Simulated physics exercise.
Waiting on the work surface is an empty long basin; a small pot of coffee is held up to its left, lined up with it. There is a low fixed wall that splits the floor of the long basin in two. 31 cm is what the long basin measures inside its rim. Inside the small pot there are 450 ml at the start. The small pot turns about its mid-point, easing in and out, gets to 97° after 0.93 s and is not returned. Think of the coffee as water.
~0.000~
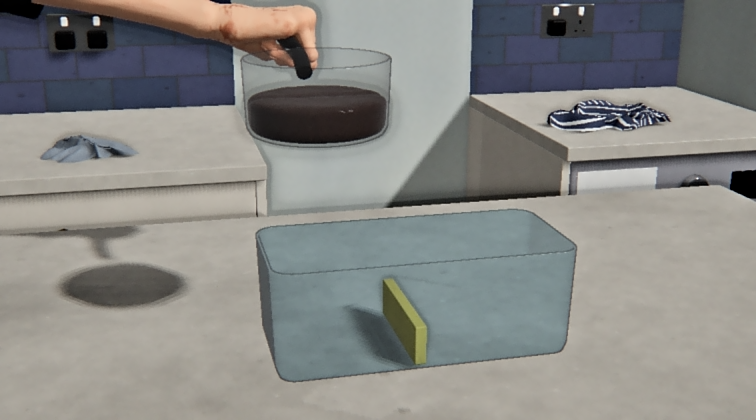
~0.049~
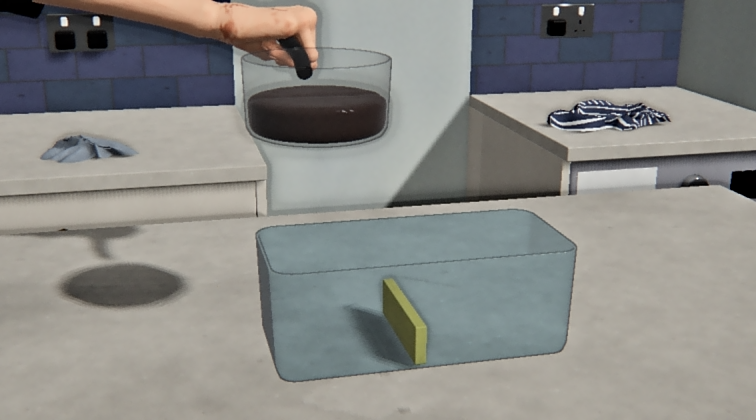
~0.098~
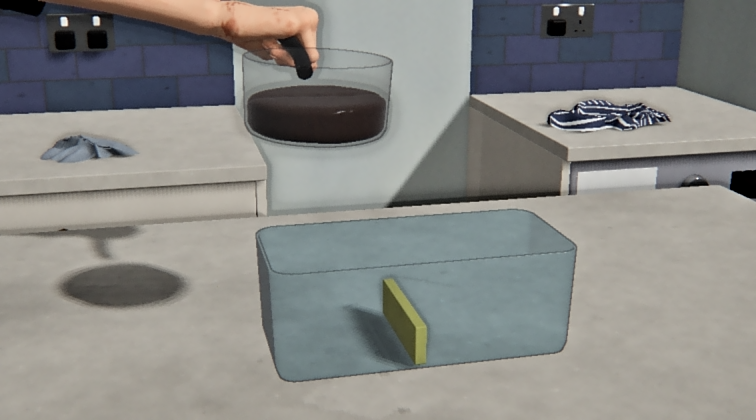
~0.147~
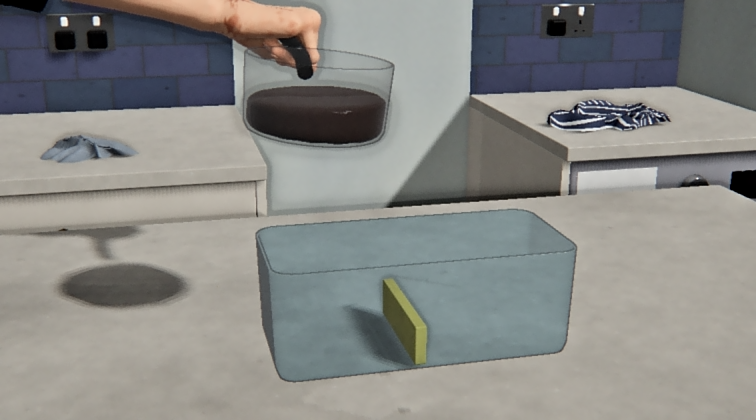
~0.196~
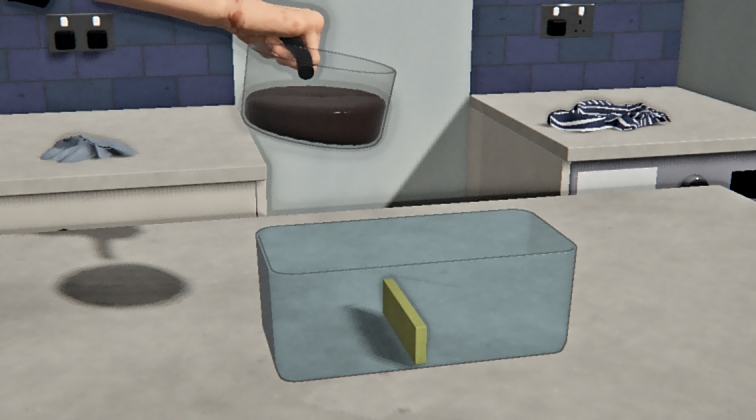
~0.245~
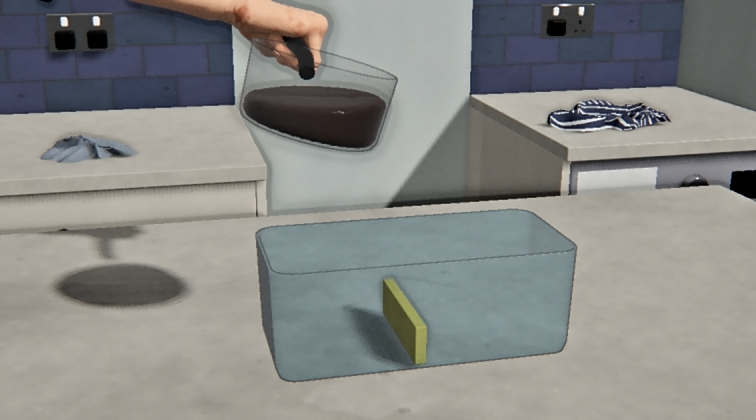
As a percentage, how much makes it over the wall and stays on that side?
Some 89 per cent makes it over and stays.
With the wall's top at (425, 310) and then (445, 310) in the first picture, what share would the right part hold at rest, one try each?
In order, 50 and 25 per cent.
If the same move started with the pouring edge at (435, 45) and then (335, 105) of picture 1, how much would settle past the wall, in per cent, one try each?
In turn about 90 and 5 per cent.
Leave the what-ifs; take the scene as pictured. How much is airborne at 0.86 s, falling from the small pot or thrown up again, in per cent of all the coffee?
About 18 per cent.
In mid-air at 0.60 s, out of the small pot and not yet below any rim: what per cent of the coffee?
Share: Roughly 32 per cent.
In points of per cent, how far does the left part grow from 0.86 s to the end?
Close to 7% of the whole.
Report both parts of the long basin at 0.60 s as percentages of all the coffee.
I'd say some 0 on the left and some 1 on the right.
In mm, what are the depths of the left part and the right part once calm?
I'd say close to 2 mm on the left, close to 20 mm on the right.
Then, 0.60 s in, the tilt is 70° and 67 per cent is still to pour, 0 is left of the wall and 1 right of it.
Then, 0.86 s in, the tilt is 96° and 20 per cent is still to pour, 4 is left of the wall and 59 right of it.
Then, 1.13 s in, the tilt is 97° and 3 per cent is still to pour, 6 is left of the wall and 86 right of it.
Then, 1.43 s in, the tilt is 97° and 0 per cent is still to pour, 10 is left of the wall and 89 right of it.
Finally, 11 per cent lies left of the wall, 89 right of it and 0 outside.
